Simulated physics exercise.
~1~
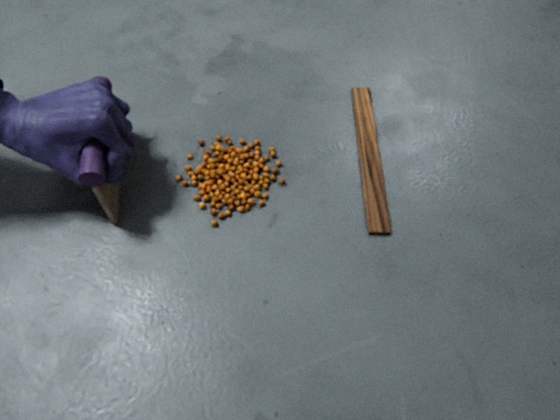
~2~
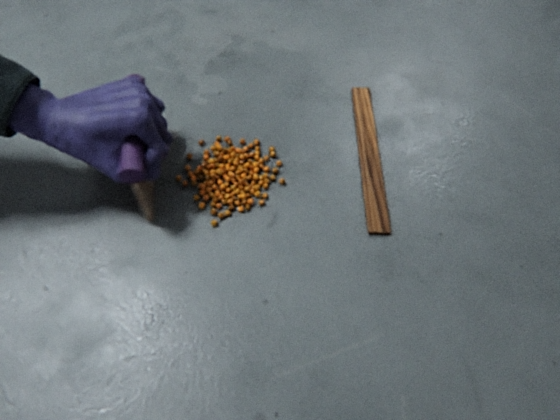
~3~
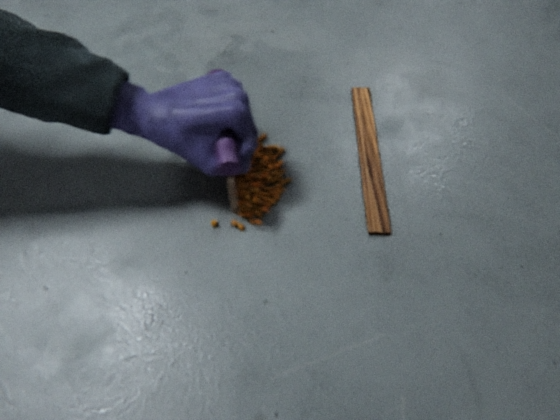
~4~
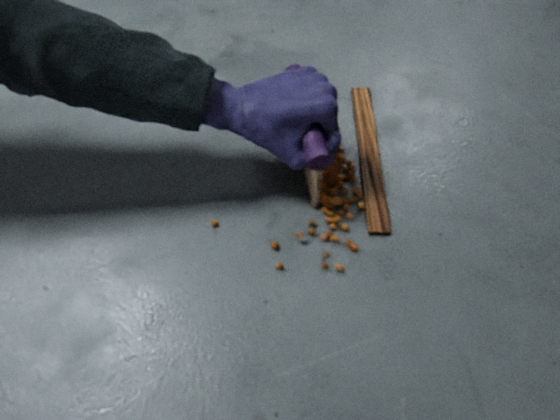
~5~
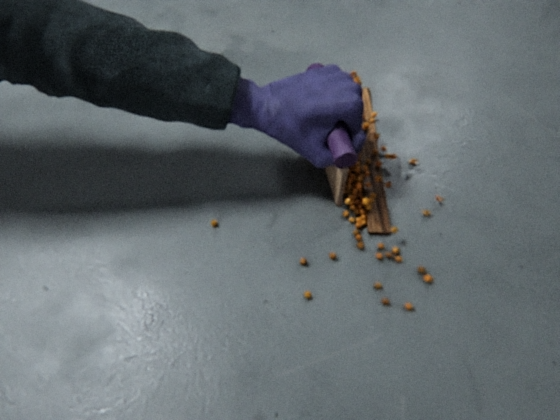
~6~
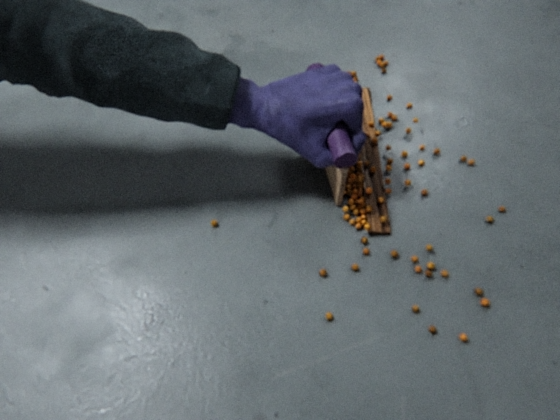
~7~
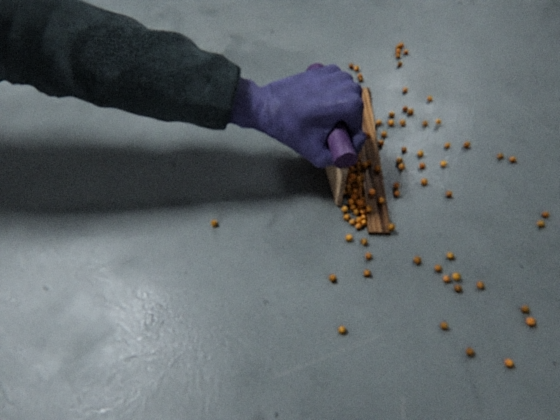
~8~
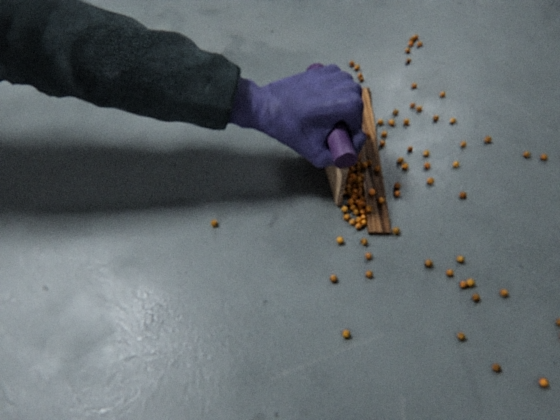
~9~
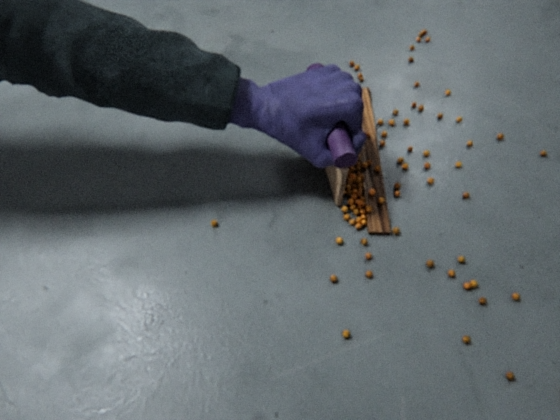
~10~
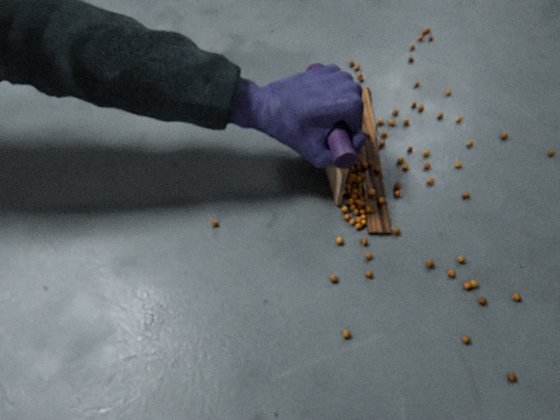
Purple-gloved hand pushing a scraper rightwards through orange kernels to a wooden strip, scattering many beyond it, then holding still there.
